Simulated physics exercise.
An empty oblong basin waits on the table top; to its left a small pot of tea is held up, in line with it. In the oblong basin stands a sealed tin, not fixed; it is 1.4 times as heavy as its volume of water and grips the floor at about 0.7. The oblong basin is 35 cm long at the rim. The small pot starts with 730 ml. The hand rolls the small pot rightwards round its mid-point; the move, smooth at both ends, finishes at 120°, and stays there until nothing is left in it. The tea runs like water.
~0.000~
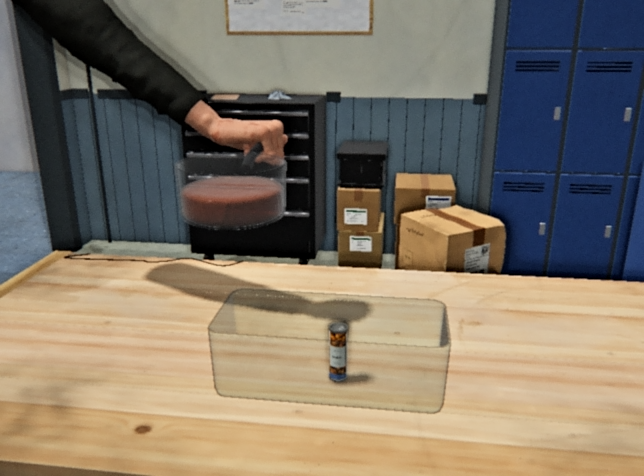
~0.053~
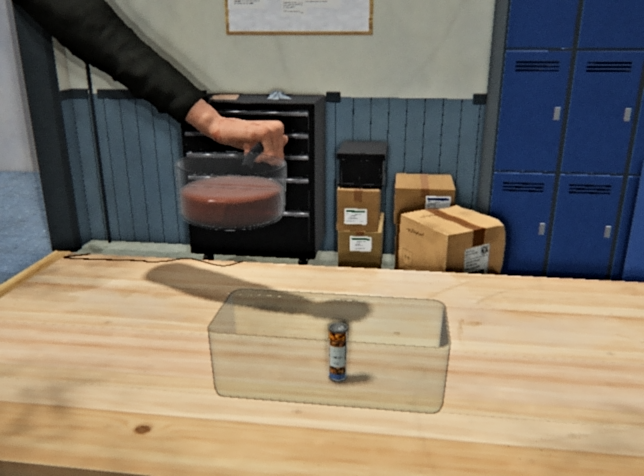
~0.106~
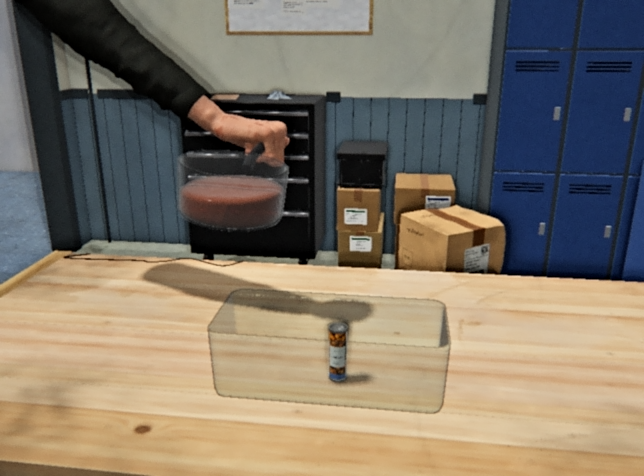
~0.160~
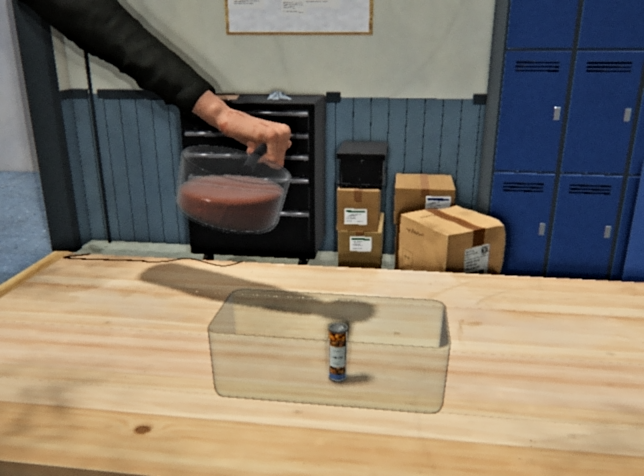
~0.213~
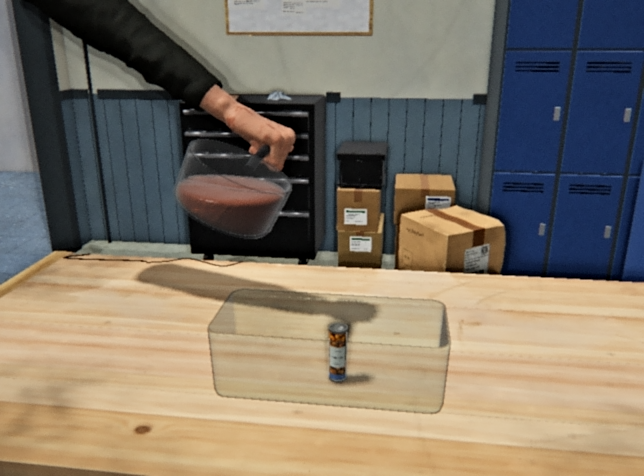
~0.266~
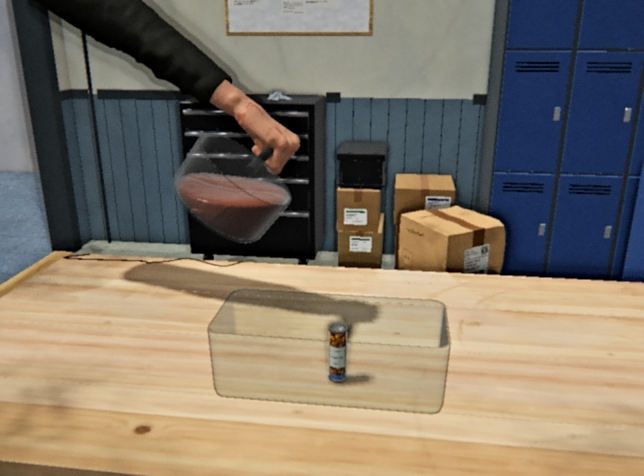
The video shows a hand holding a clear pot of reddish-brown liquid above a wooden table, left of a transparent oblong basin with a small tin, then steadily tilting the pot rightwards while the liquid shifts inside.
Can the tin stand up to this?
It topples.
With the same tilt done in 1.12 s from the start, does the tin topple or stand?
The tin keeps standing.
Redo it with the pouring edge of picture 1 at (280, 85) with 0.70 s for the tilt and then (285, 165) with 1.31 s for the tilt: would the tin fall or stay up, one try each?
First it topples; then it keeps standing.
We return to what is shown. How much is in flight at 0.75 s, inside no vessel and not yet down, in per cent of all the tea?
Some 10 per cent.
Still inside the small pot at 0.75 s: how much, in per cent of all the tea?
Some 2 per cent.
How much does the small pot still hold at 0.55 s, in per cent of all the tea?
About 20 per cent.
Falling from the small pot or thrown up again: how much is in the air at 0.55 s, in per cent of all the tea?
Near 58 in a hundred.
By 0.55 s the tilt is 106° and 20 per cent is still to pour; the tin stands where it began.
By 0.75 s the tilt is 120° and 2 per cent is still to pour; the tin leans 15°.
By 0.97 s the tilt is 120° and 0 per cent is still to pour; the tin lies on its side.
By 1.20 s the tilt is 120° and 0 per cent is still to pour; the tin lies on its side.
At rest the tin lies on its side.
